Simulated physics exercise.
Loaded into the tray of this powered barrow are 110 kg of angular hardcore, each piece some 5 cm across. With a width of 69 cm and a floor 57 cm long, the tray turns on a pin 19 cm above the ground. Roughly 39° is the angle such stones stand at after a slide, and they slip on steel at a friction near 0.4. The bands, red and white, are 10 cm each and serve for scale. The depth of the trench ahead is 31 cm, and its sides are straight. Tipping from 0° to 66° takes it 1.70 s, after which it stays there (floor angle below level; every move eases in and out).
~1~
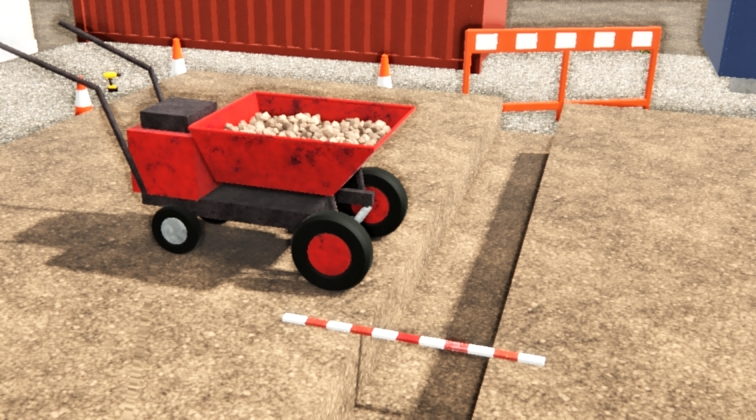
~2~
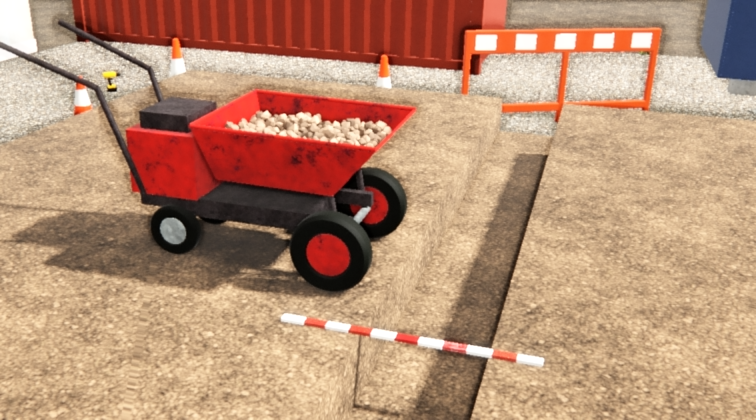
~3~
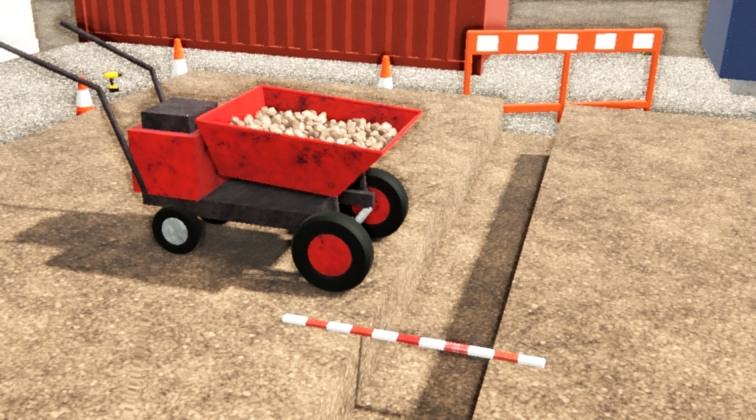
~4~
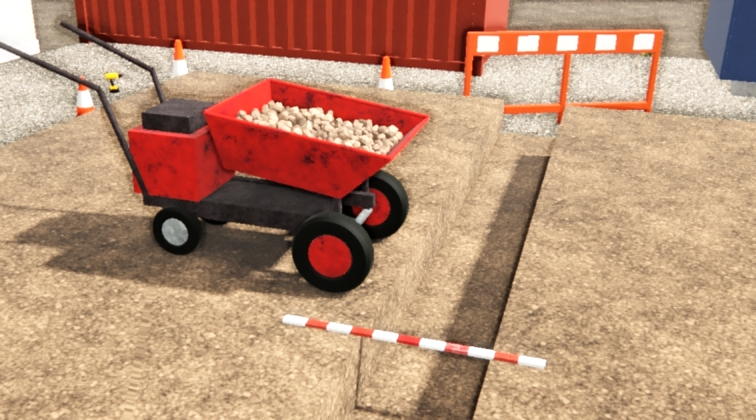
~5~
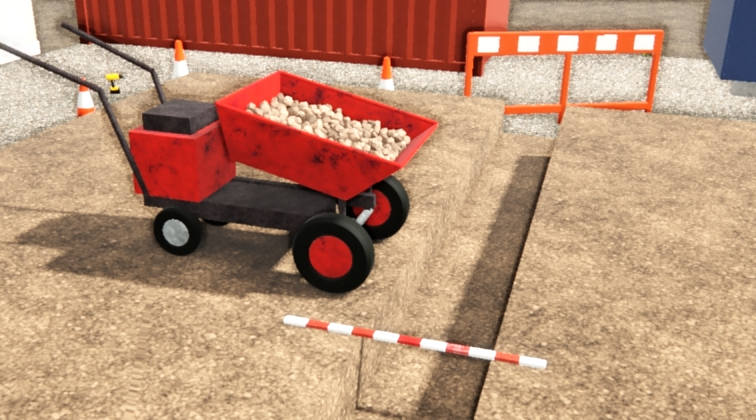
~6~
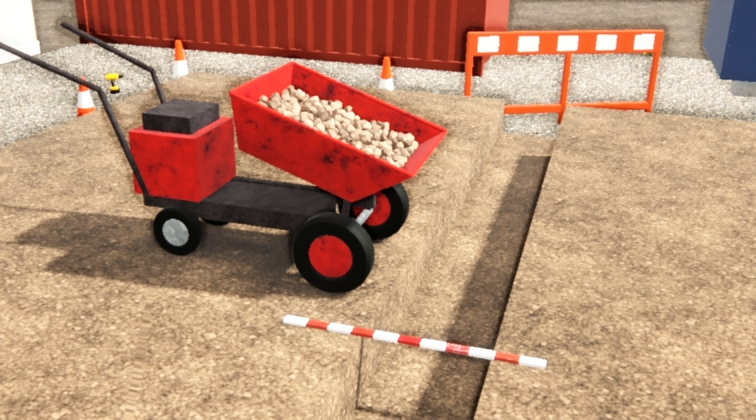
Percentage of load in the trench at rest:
69 %.
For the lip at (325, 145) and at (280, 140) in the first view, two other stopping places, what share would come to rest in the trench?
80 %, then 70 %.
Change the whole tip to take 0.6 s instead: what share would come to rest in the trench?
Estimate: About 50 %.
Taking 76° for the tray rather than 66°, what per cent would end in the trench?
Close to 90 per cent then.
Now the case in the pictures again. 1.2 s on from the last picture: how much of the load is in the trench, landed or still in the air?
Around 20 per cent of it, at that instant.
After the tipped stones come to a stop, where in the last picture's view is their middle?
In the last view, about (483, 326).
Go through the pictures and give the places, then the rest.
Lip at (375, 149), floor tilted 0°, highest stones at (319, 123), in the first picture.
The tray is at 1°, its lip at (376, 150); the top of the load is at (319, 123), in the second picture.
Lip at (383, 153), floor tilted 4°, highest stones at (301, 117), in the third picture.
The tray is at 8°, its lip at (391, 159); the top of the load is at (277, 111), in the fourth picture.
The tray is at 13°, its lip at (401, 167); the top of the load is at (281, 104), in the fifth picture.
Lip at (412, 176), floor tilted 19°, highest stones at (291, 95), in the sixth picture.
Then, 0.7 s after the last picture the floor is at 55°, 100 % in the tray; the foremost stones are at (450, 216).
Then, 1.2 s after the last picture the floor is at 66°, 81 % in the tray, 18 % in the trench, 1 % past the trench; the foremost stones are at (518, 283).
Then, 1.6 s after the last picture the floor is at 66°, 50 % in the tray, 41 % in the trench, 8 % past the trench; the foremost stones are at (568, 300).
Then, 3.5 s after the last picture the floor is at 66°, 22 % in the tray, 69 % in the trench, 9 % past the trench; the foremost stones are at (589, 303).
